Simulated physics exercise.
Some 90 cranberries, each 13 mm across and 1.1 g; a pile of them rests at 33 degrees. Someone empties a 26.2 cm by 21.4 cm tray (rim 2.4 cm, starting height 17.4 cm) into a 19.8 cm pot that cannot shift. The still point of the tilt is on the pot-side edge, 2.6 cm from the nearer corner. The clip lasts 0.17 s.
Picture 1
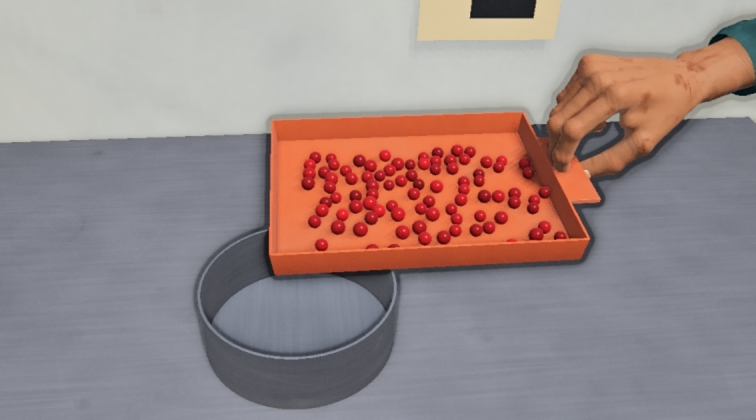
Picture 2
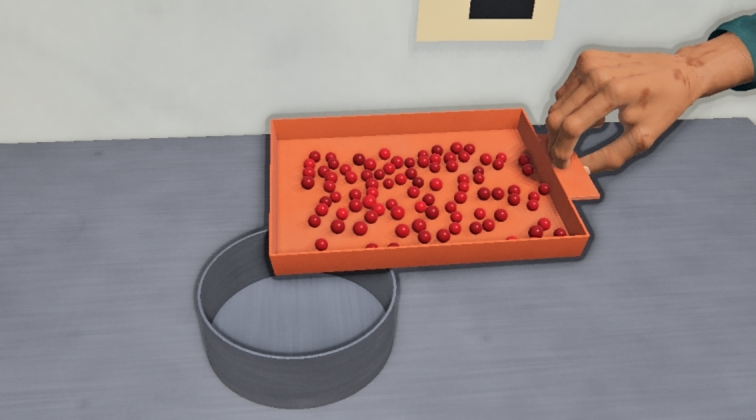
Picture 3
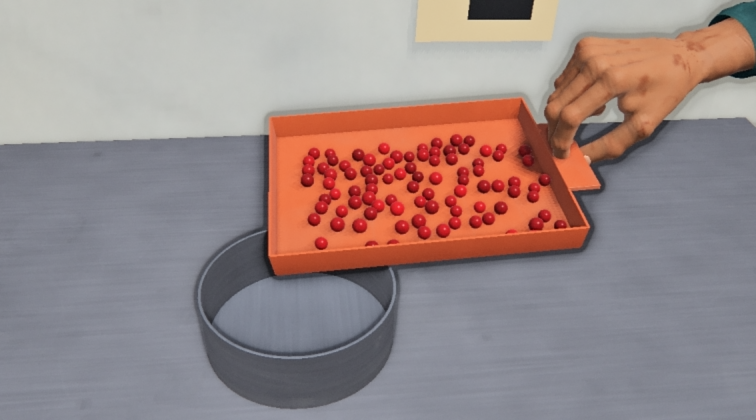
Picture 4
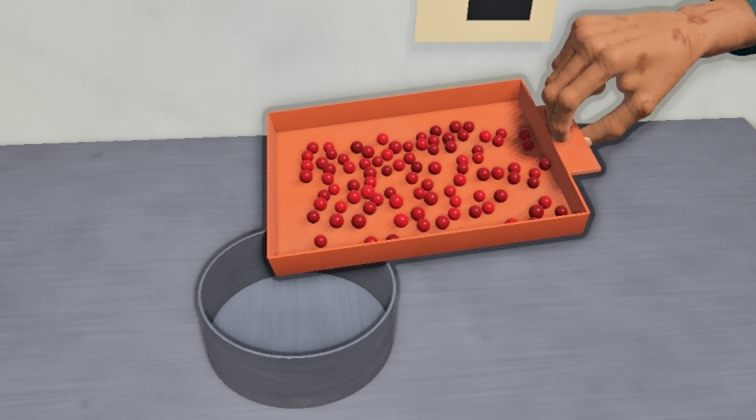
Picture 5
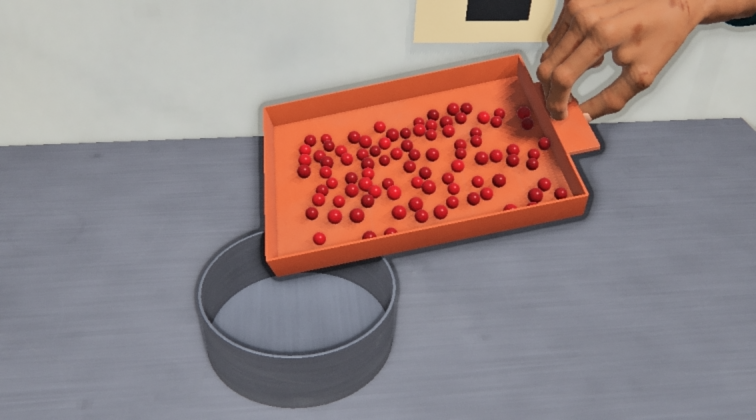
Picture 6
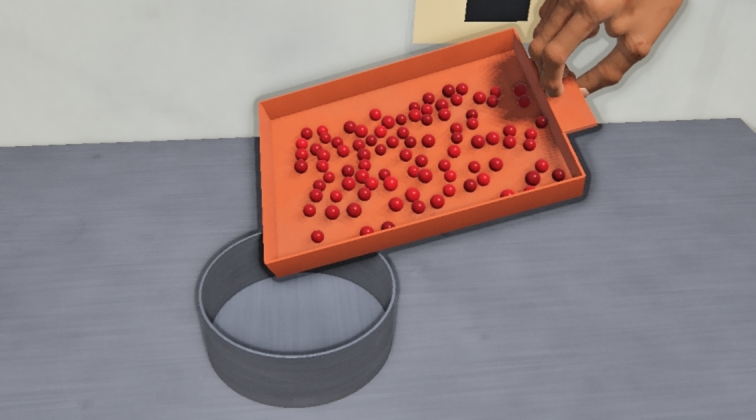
The video shows a hand holding an orange tray scattered with small red berries, its left end above a gray round pot, and steadily raising the tray's right end so that it slopes down toward the left.
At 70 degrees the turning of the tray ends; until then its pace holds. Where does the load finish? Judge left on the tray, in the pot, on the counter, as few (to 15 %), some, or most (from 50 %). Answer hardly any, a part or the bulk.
Left on the tray: A part; in the pot: Hardly any; on the counter: The bulk.
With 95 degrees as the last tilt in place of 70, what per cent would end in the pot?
In that case some 0 per cent.
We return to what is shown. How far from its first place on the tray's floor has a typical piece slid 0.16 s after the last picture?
Roughly 2 cm.
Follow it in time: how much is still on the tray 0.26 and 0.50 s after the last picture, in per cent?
About 100, 45.
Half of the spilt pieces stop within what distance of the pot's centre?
About 24 cm.
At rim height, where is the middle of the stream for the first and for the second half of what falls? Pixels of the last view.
First near (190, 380), later near (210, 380).
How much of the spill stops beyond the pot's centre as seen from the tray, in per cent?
Some 100 per cent.
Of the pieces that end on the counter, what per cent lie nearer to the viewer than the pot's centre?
Some 100 per cent.
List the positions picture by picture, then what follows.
In the first frame, tray tilt 0 degrees, front corners at (274, 252) and (585, 237); middle of the pieces at (414, 194); pot at (298, 285).
In the second frame, tray tilt 1 degrees, front corners at (274, 252) and (584, 234); middle of the pieces at (413, 192).
In the third frame, tray tilt 3 degrees, front corners at (273, 253) and (584, 225), lowest corner left front; middle of the pieces at (413, 187).
In the fourth frame, tray tilt 7 degrees, front corners at (272, 255) and (584, 211), lowest corner left front; middle of the pieces at (412, 178).
In the fifth frame, tray tilt 13 degrees, front corners at (270, 257) and (583, 193), lowest corner left front; middle of the pieces at (410, 167).
In the sixth frame, tray tilt 19 degrees, front corners at (269, 260) and (580, 175), lowest corner left front; middle of the pieces at (406, 155); pot at (298, 285).
Then, 0.16 s after the last picture, tilt 47 degrees; the tray holds 100 %, the pot 0 %.
Then, 0.26 s after the last picture, tilt 64 degrees; the tray holds 100 %, the pot 0 %.
Then, 0.50 s after the last picture, tilt 70 degrees; the tray holds 45 %, the pot 0 %.
In the end, tray 40 %, pot 0 %, counter 60 %.
